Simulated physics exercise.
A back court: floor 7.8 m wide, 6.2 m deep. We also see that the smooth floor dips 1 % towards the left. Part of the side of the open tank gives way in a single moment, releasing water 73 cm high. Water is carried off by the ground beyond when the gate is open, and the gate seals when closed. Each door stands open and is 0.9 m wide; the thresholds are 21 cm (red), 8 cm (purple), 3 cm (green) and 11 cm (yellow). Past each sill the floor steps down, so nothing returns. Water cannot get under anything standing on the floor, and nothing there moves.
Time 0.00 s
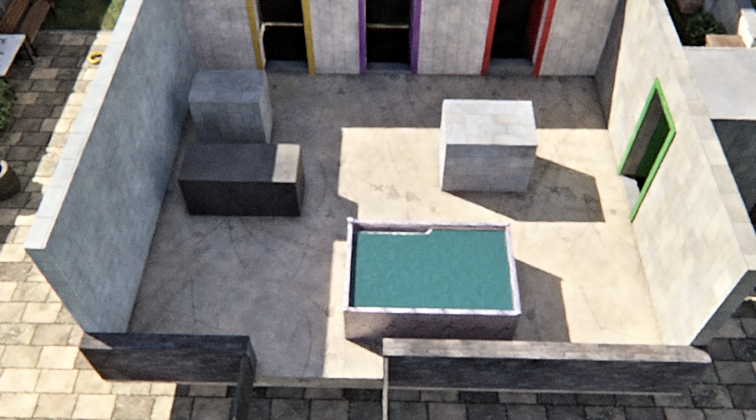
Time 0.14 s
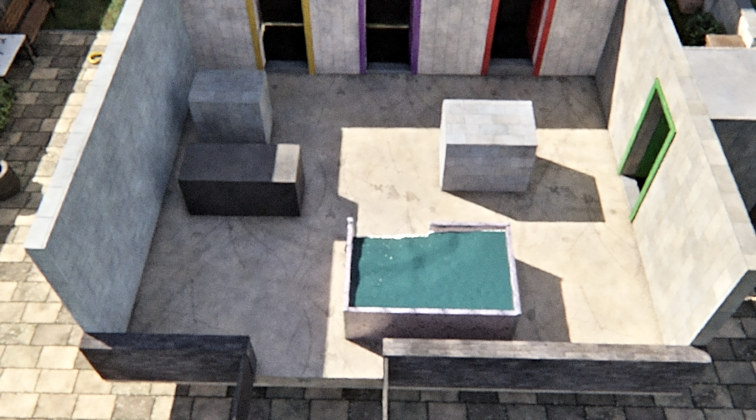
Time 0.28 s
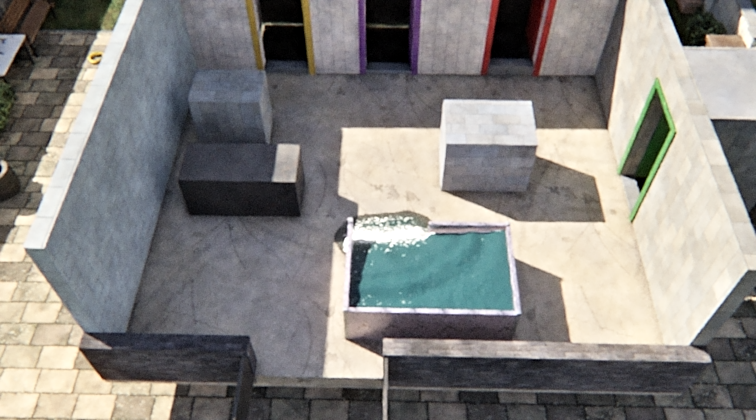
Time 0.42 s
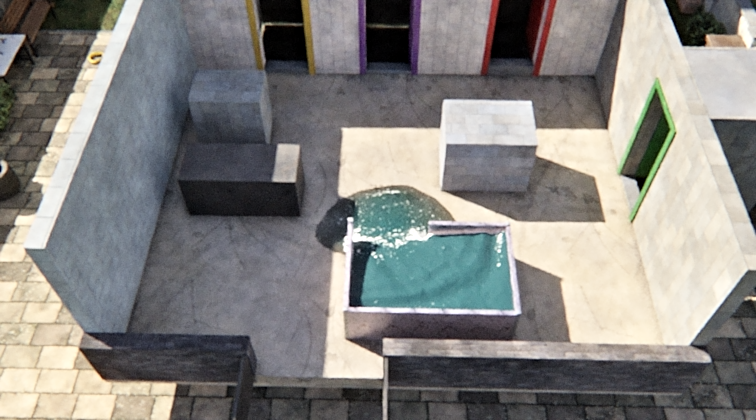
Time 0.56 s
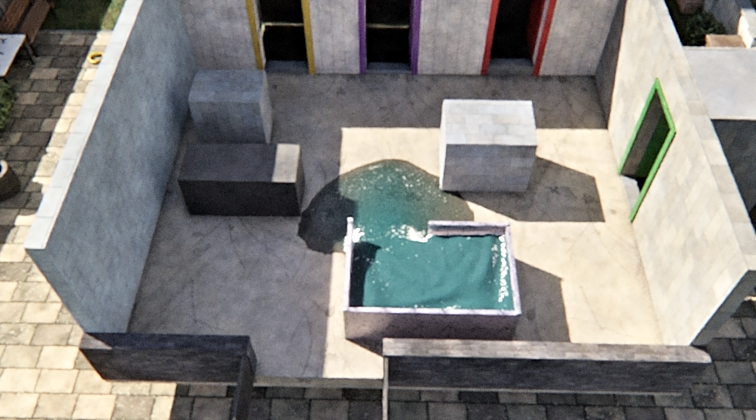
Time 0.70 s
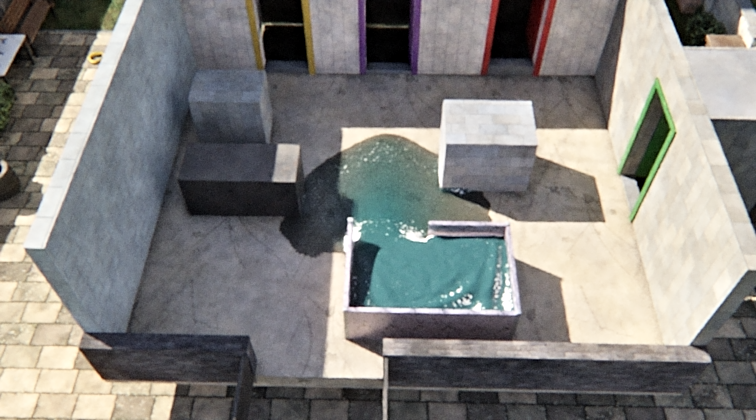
A walled concrete courtyard with an open tank of green water, its far side breaking and water spreading across the floor between blocks.
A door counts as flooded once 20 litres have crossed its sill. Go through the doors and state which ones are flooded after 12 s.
The red door holds the inflow within the limit. The purple door lets the inflow top the limit. The green door holds the inflow within the limit. The yellow door lets the inflow top the limit.
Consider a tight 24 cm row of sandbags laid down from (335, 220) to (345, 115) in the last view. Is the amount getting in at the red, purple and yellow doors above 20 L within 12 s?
Moved that way: Red holds, purple breaches it, yellow holds.
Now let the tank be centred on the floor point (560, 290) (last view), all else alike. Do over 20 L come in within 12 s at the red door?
Against the limit, the red door gets no more than that.
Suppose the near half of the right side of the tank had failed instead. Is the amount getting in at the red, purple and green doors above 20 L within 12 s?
Door by door - red: Within bounds, purple: Within bounds, green: Out of bounds.
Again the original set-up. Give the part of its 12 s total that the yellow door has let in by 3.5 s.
Fraction in by then: Around 75 per cent.
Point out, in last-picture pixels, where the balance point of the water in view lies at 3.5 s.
Close to (382, 179) in the last picture.
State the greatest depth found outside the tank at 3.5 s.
Max depth: About 24 centimetres.
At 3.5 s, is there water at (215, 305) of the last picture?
Looks like it's not yet wet.
After 1.4 s water covers 30 % of the floor and is deepest (38 cm) near (374, 248); red door not reached, purple door 3 cm at the sill, 3 L in, green door not reached, yellow door not reached.
After 2.2 s water covers 40 % of the floor and is deepest (30 cm) near (280, 75); red door 2 cm at the sill, 0 L in, purple door 15 cm at the sill, 70 L in, green door 2 cm at the sill, 0 L in, yellow door 24 cm at the sill, 12 L in.
After 3.5 s water covers 50 % of the floor and is deepest (24 cm) near (208, 74); red door 5 cm at the sill, 0 L in, purple door 20 cm at the sill, 186 L in, green door 2 cm at the sill, 1 L in, yellow door 19 cm at the sill, 91 L in.
After 7.0 s water covers 75 % of the floor and is deepest (17 cm) near (197, 80); red door 4 cm at the sill, 0 L in, purple door 7 cm at the sill, 263 L in, green door 3 cm at the sill, 3 L in, yellow door 11 cm at the sill, 120 L in.
After 12.0 s water covers 95 % of the floor and is deepest (10 cm) near (179, 147); red door 5 cm at the sill, 0 L in, purple door 5 cm at the sill, 263 L in, green door 2 cm at the sill, 3 L in, yellow door 7 cm at the sill, 121 L in.
